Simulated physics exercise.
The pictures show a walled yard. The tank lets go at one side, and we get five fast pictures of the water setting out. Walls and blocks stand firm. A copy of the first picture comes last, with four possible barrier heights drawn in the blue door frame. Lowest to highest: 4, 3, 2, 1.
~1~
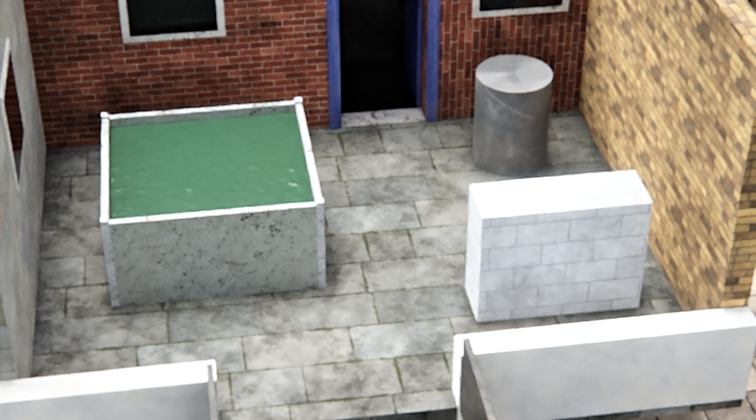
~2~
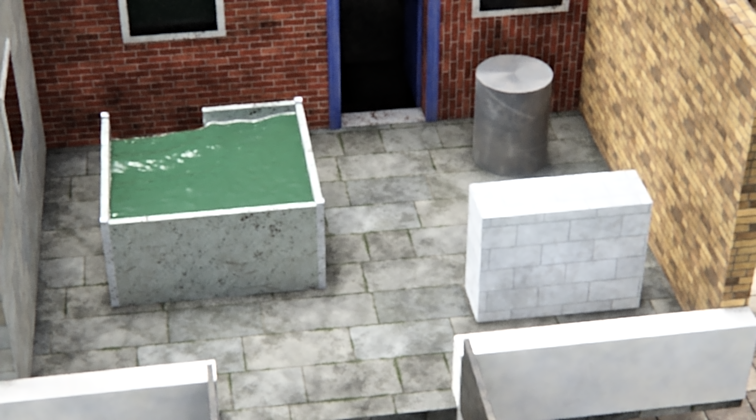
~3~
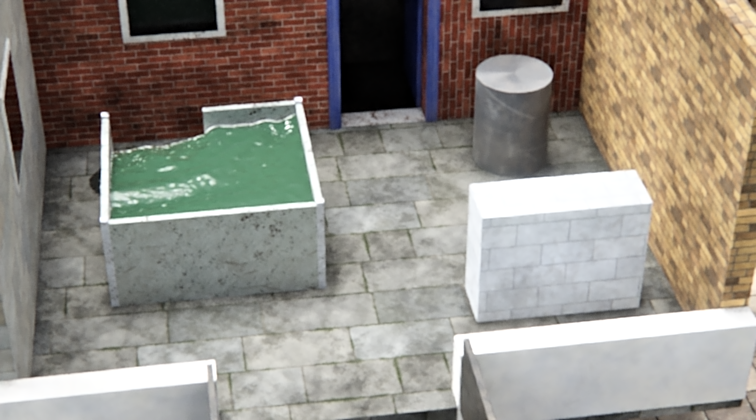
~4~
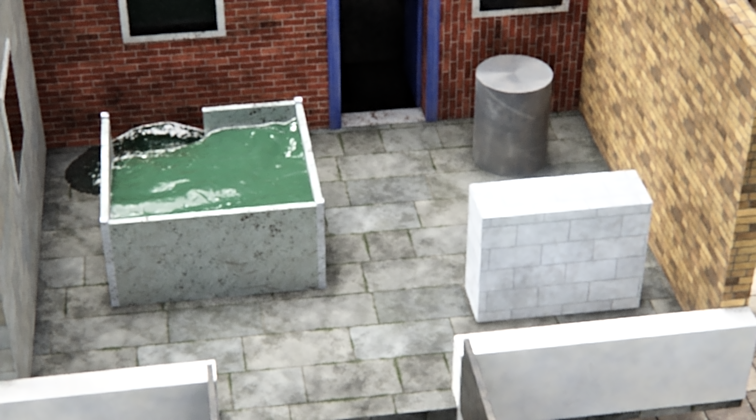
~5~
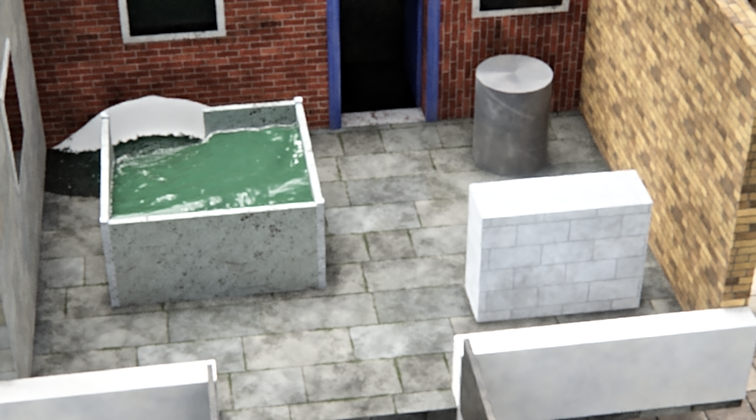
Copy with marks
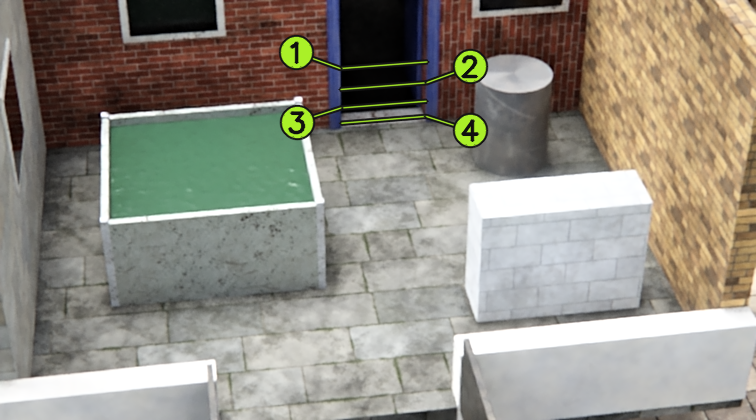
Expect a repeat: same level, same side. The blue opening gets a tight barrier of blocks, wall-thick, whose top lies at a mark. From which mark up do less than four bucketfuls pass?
Go for 3.
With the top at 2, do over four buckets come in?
No, not at all.
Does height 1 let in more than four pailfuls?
No.
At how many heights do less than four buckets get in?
Three of them.
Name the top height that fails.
Here it is height 4.
On the marked copy, 1 at (383, 65); 2 at (383, 86); 3 at (383, 104); 4 at (383, 119); from the bottom up 4, 3, 2, 1.
With 1, nothing gets over.
With 2, nothing gets over.
With 3, nothing gets over.
With 4, about 9 bucketfuls get in.
